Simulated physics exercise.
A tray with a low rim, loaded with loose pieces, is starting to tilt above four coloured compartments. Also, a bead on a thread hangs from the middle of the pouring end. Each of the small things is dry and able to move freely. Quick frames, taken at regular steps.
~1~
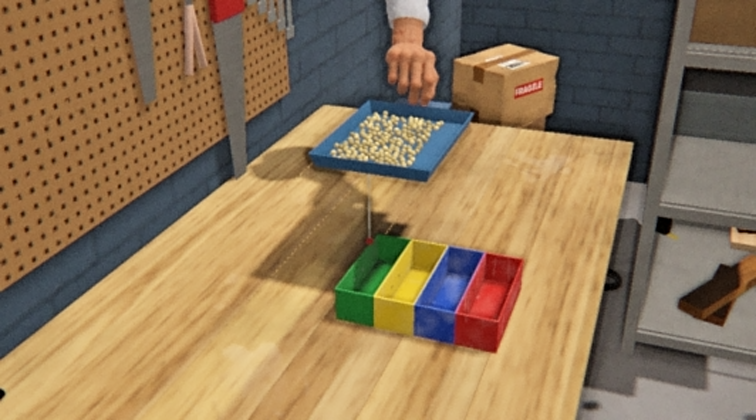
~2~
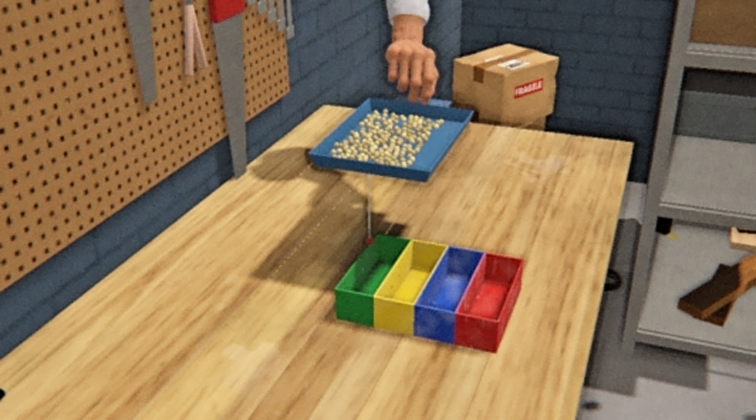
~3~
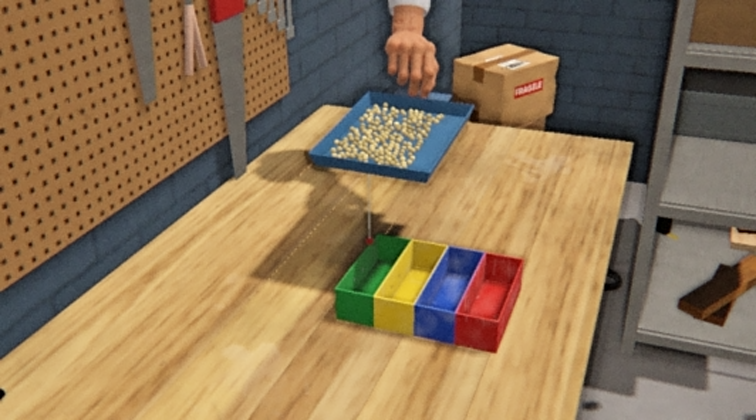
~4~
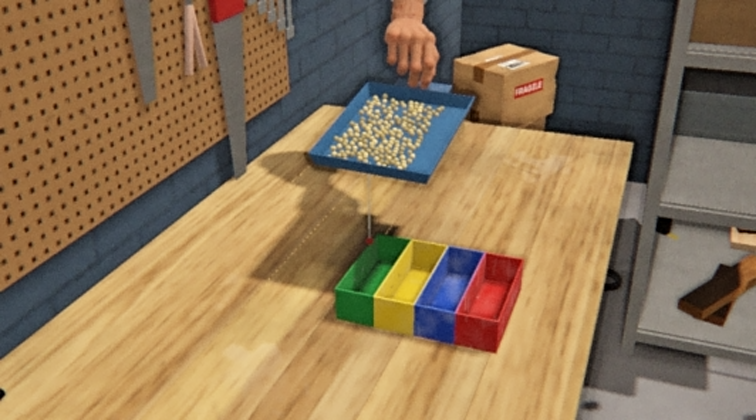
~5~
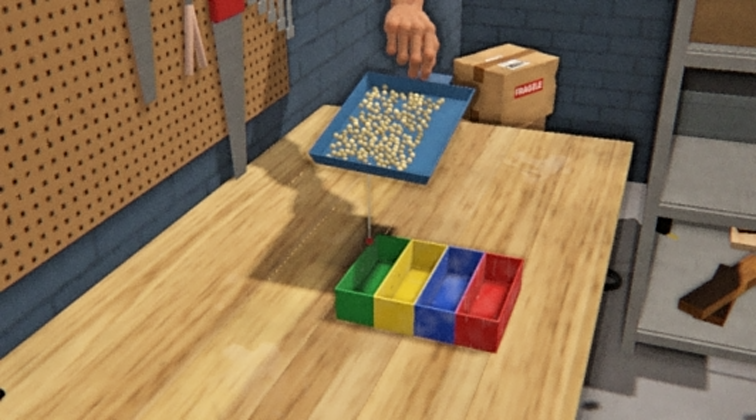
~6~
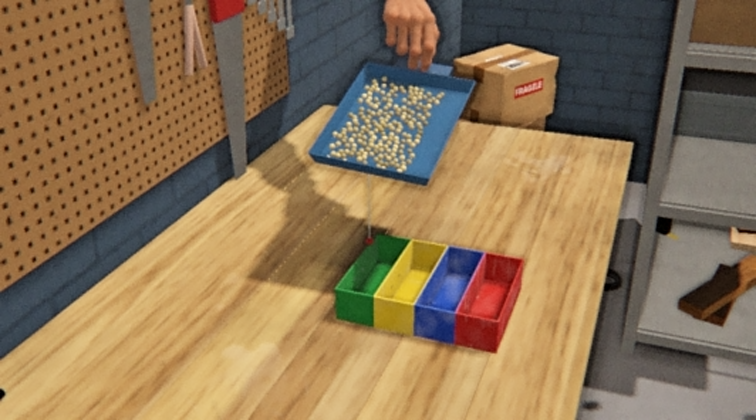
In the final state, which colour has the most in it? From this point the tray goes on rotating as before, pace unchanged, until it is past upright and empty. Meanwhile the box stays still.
Most ends up in yellow.
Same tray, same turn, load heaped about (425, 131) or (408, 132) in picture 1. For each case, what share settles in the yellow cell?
Near 70 % and 70 %.
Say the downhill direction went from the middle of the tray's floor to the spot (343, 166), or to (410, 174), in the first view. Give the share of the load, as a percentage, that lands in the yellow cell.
First case: 0 %; second case: 80 %.
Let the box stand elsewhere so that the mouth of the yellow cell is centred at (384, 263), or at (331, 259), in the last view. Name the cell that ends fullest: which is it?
That blue cell, then the cell in red.
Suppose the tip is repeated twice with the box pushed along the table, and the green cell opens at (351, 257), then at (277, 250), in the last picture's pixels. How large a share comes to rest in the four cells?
In order: 100 percent, then 50 percent.
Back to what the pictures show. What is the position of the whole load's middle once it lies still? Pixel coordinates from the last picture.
(398, 304).
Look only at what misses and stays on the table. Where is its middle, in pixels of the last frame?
Centre, final frame: Roughly (291, 321).
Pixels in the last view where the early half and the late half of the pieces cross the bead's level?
Near (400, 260) to start, and near (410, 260) afterwards.
Just after the last frame, tray tipped steeply; almost all on the tray; just a few in the yellow cell; about a tenth falling or outside the box.
A moment on, tray tipped right over; roughly a quarter on the tray; roughly a third in the yellow cell; about a tenth in the green cell; just a few in the blue cell; roughly a third falling or outside the box.
Further on, tray tipped past a quarter turn; roughly two thirds in the yellow cell; roughly a quarter in the green cell; about a tenth in the blue cell; just a few in the red cell; about a tenth falling or outside the box.
When it is over, tray tipped past a quarter turn; roughly two thirds in the yellow cell; roughly a quarter in the green cell; about a tenth in the blue cell; just a few in the red cell; about a tenth outside the box.
